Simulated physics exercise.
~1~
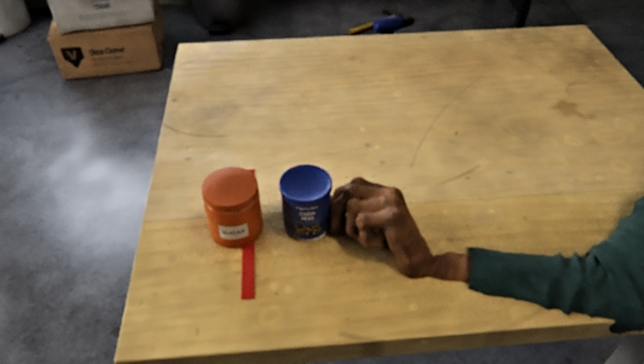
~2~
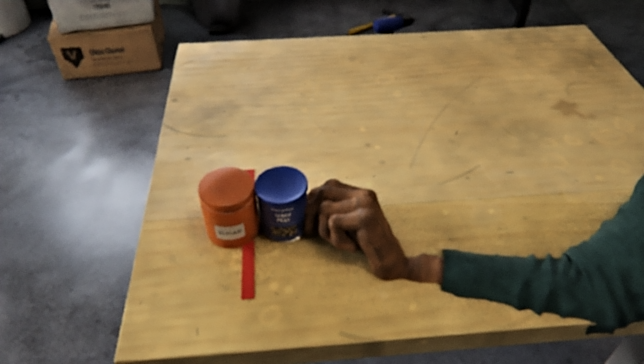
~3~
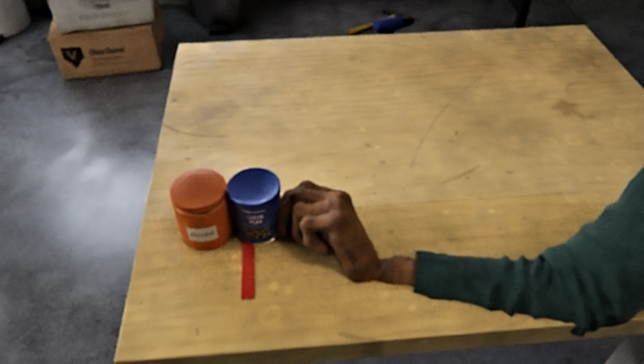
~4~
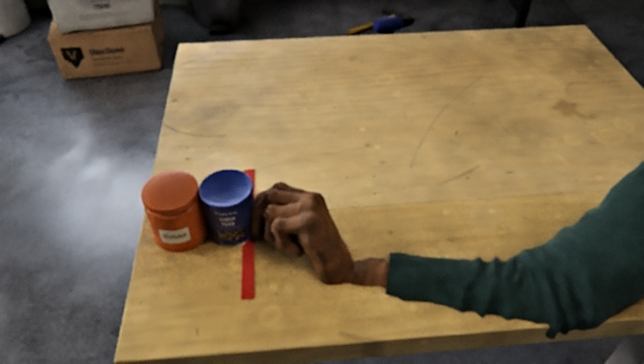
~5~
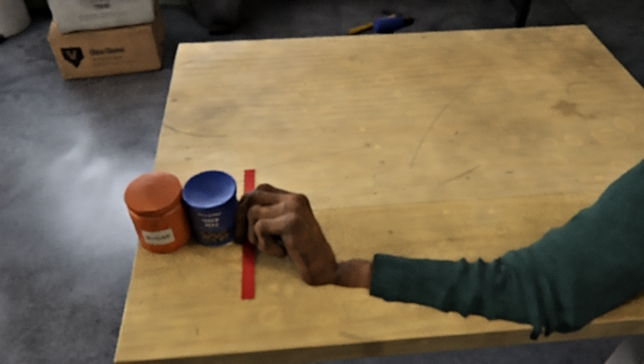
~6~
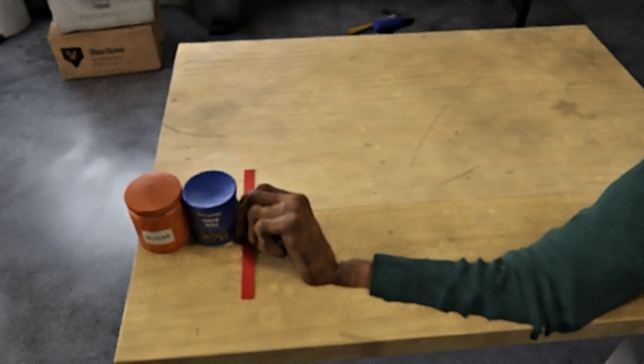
A hand in a green sleeve pushed a blue pot left across a wooden table into an orange jar, sliding both past a strip of red tape until they stopped with the jar at the table's left edge, still on top.
